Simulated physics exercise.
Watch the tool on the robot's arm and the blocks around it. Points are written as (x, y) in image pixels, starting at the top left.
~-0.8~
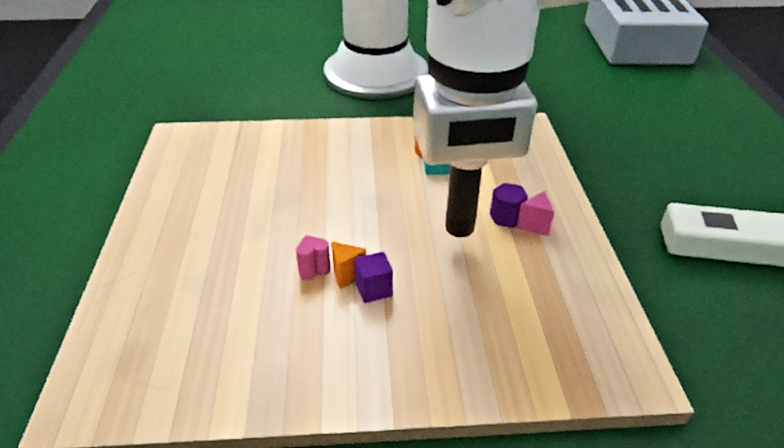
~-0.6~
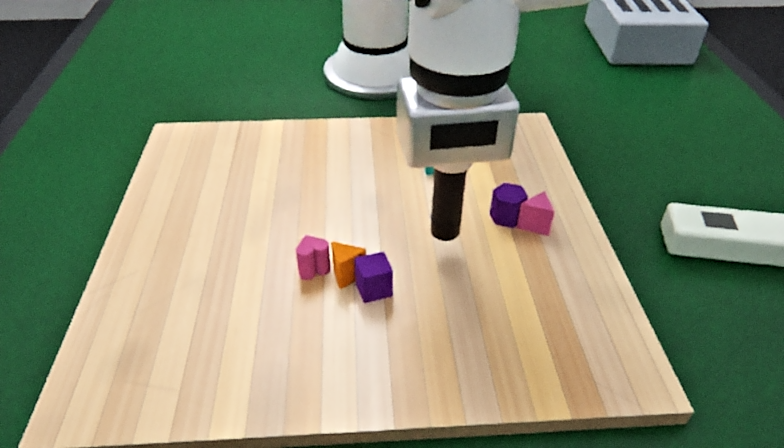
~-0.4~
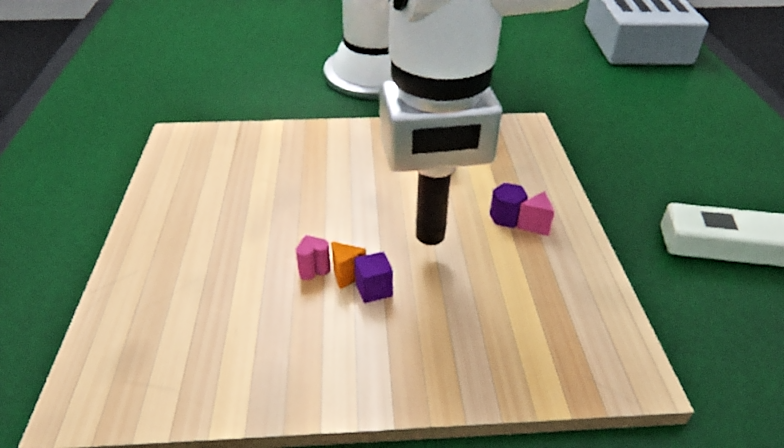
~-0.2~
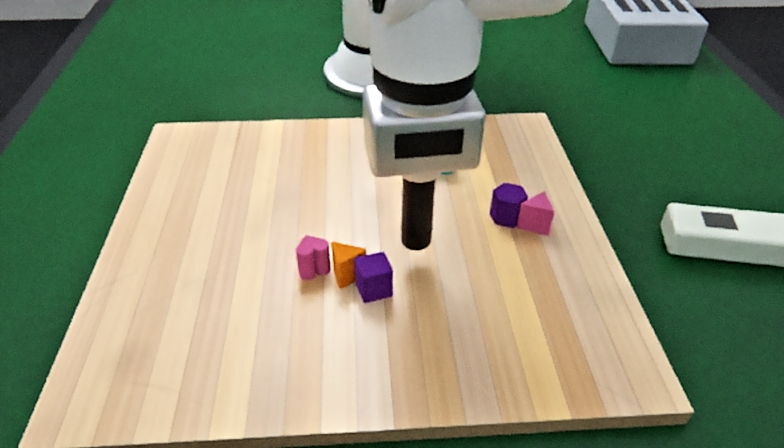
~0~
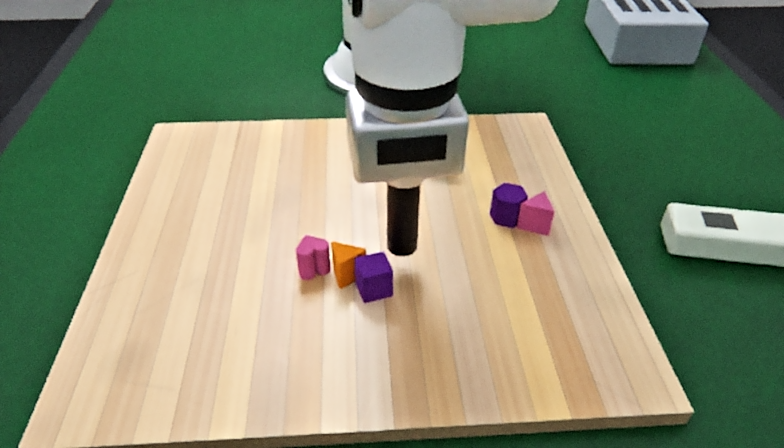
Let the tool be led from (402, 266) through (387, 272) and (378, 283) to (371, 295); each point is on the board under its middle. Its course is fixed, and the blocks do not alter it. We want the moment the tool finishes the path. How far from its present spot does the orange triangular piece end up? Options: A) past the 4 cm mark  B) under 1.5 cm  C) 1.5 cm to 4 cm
Letter B.
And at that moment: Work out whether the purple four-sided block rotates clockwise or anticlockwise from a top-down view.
The turn is anti-clockwise.
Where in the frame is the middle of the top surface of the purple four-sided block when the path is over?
The middle of its upper face should be somewhere near (354, 292).
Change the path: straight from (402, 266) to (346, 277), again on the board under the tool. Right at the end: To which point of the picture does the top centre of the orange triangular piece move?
It is going to be at (318, 254).
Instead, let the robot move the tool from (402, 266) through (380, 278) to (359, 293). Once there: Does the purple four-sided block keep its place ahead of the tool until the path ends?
Yes
The first path, step by step. Halfway along, tool at (382, 259); purple four-sided block at (364, 275), turned 15° anticlockwise.
At the end, tool at (371, 276); orange triangular piece unmoved; purple four-sided block at (354, 292), turned 30° anticlockwise.
